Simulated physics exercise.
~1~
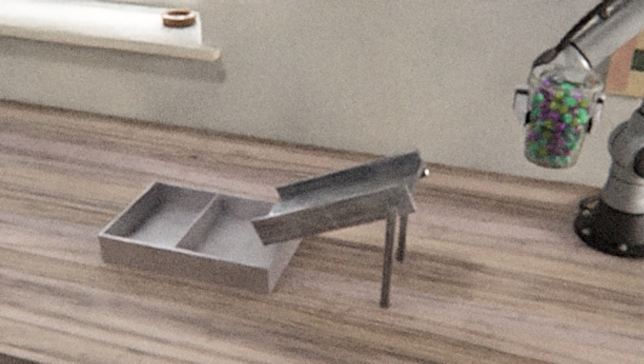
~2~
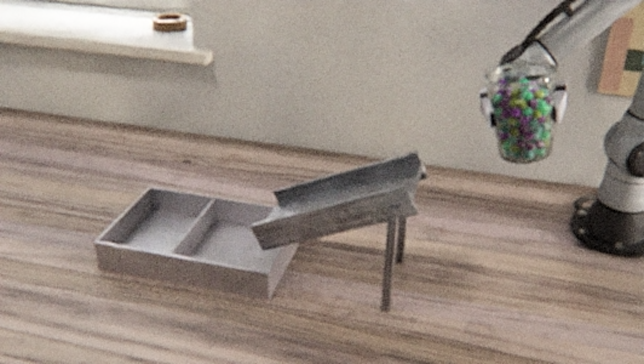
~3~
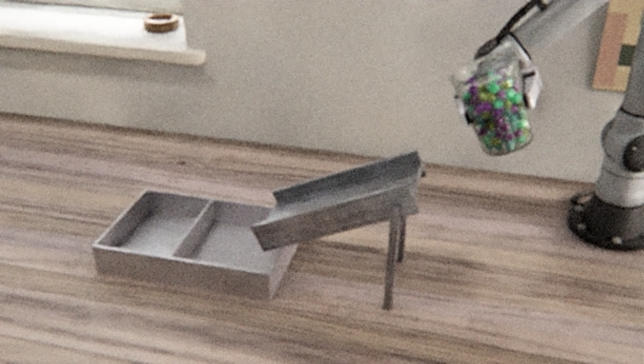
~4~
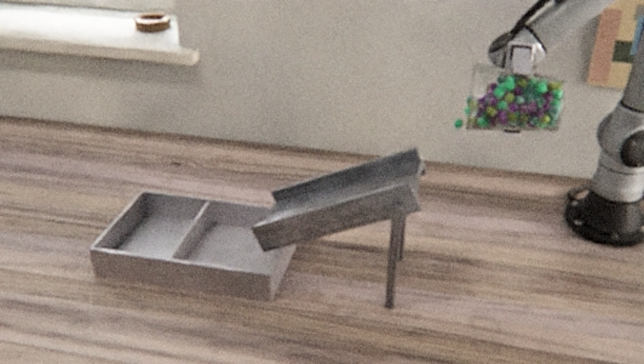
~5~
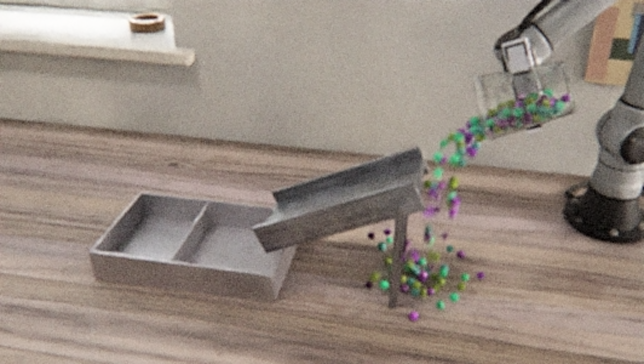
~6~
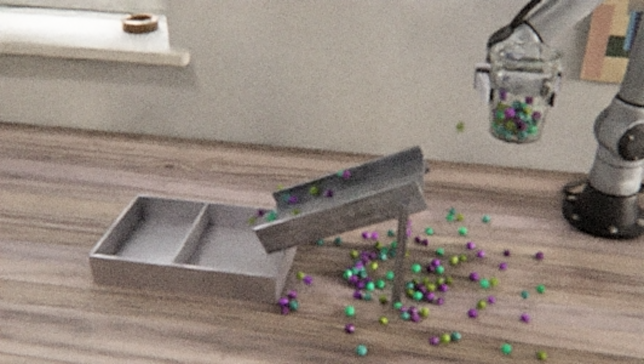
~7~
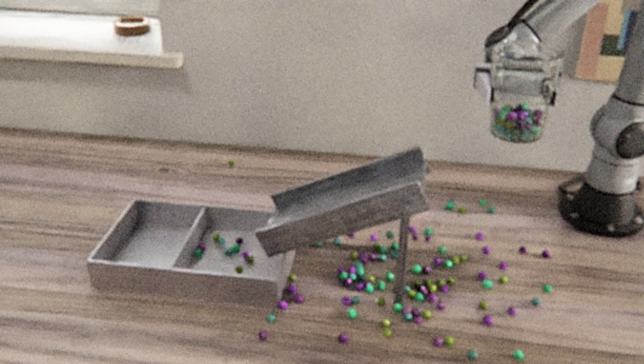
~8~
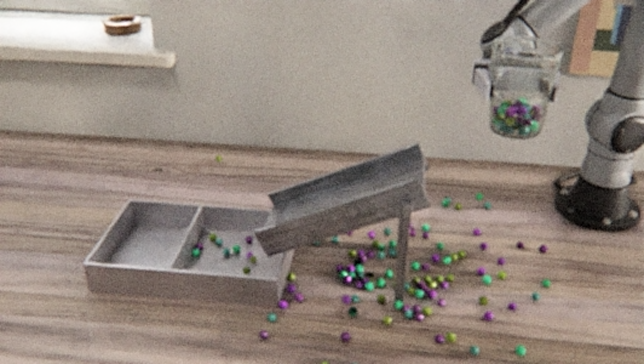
A robot arm tips a tumbler of colourful sweets, spilling most beside a sloping chute.
